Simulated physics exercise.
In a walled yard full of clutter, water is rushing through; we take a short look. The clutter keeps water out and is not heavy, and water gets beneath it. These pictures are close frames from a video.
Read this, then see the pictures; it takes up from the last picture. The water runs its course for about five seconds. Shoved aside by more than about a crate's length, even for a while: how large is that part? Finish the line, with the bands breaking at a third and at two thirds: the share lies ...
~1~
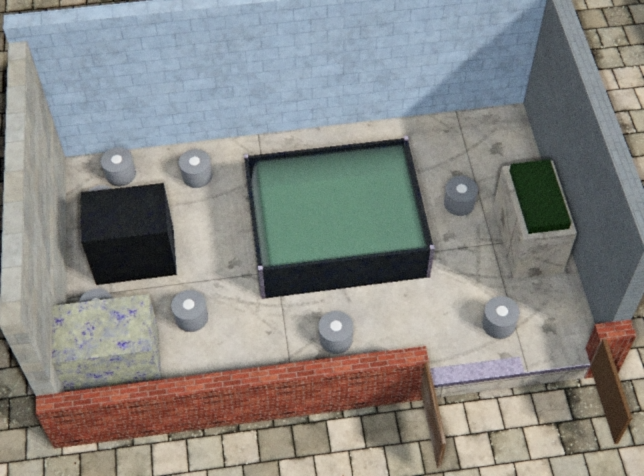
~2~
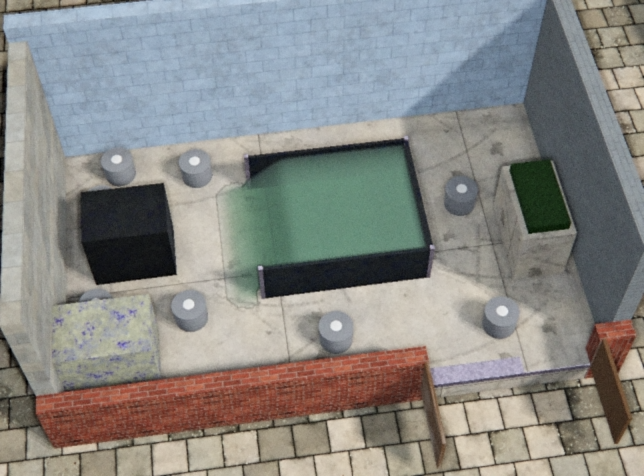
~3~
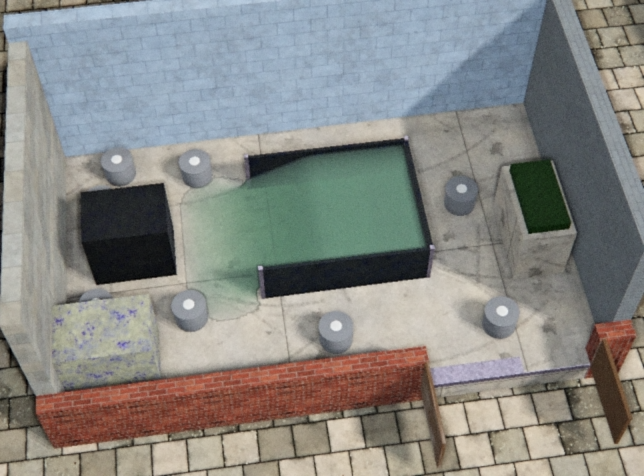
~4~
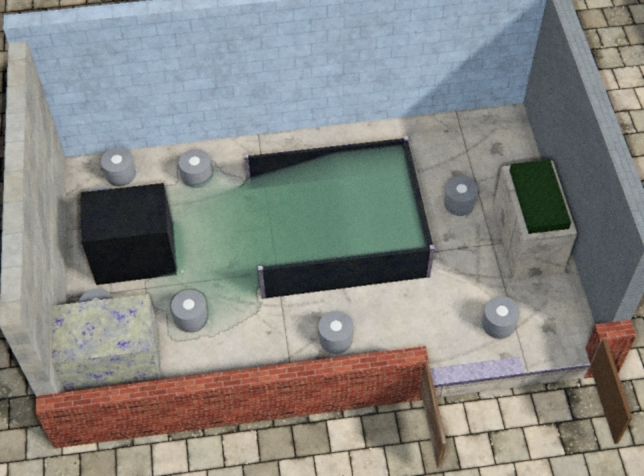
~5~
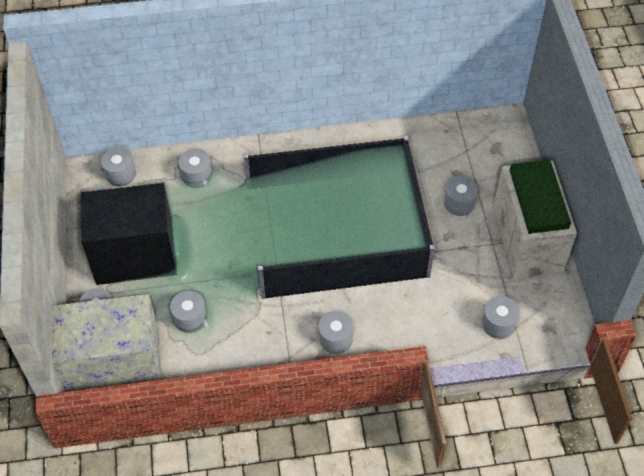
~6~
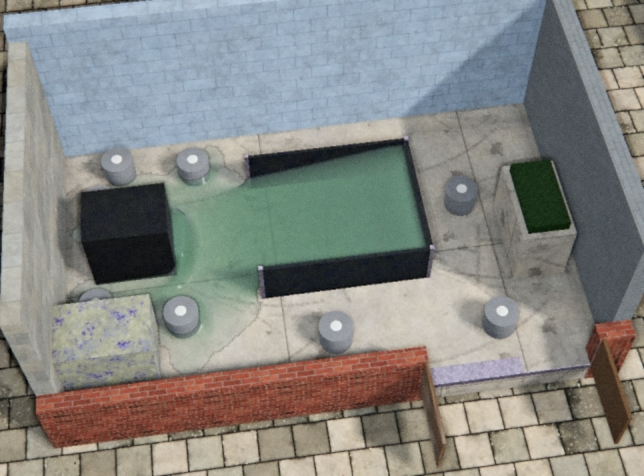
The share lies at two thirds or above.
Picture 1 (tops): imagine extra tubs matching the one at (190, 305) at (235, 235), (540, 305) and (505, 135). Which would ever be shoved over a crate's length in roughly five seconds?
Copy one: Slides well clear; copy two: Barely shifts; copy three: Barely shifts.
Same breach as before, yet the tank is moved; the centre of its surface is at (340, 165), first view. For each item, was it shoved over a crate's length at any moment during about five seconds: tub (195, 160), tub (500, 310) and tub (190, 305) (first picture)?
Well, the first one got driven a long way, the second didn't get far, and the third got driven a long way.
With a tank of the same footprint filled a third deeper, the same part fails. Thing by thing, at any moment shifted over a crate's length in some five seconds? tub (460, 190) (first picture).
Fell short of it.
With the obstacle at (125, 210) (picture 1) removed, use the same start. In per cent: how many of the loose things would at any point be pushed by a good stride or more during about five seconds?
I'd put the share at 60 percent.
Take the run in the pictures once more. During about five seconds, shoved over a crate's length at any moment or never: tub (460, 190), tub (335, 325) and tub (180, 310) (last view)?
Object by object as listed: Falls short, travels that far and travels that far.
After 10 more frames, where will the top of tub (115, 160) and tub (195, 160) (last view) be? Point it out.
I'd say around (73, 159) for the first and around (166, 135) for the second.
A moment on, 0 of 8 are well off their spots; 1 afloat.
Next, 3 of 8 are well off their spots; 4 afloat.
Later, 5 of 8 are well off their spots; 5 afloat.
In the end, 6 of 8 are well off their spots, and 6 have been at some point; 5 afloat.
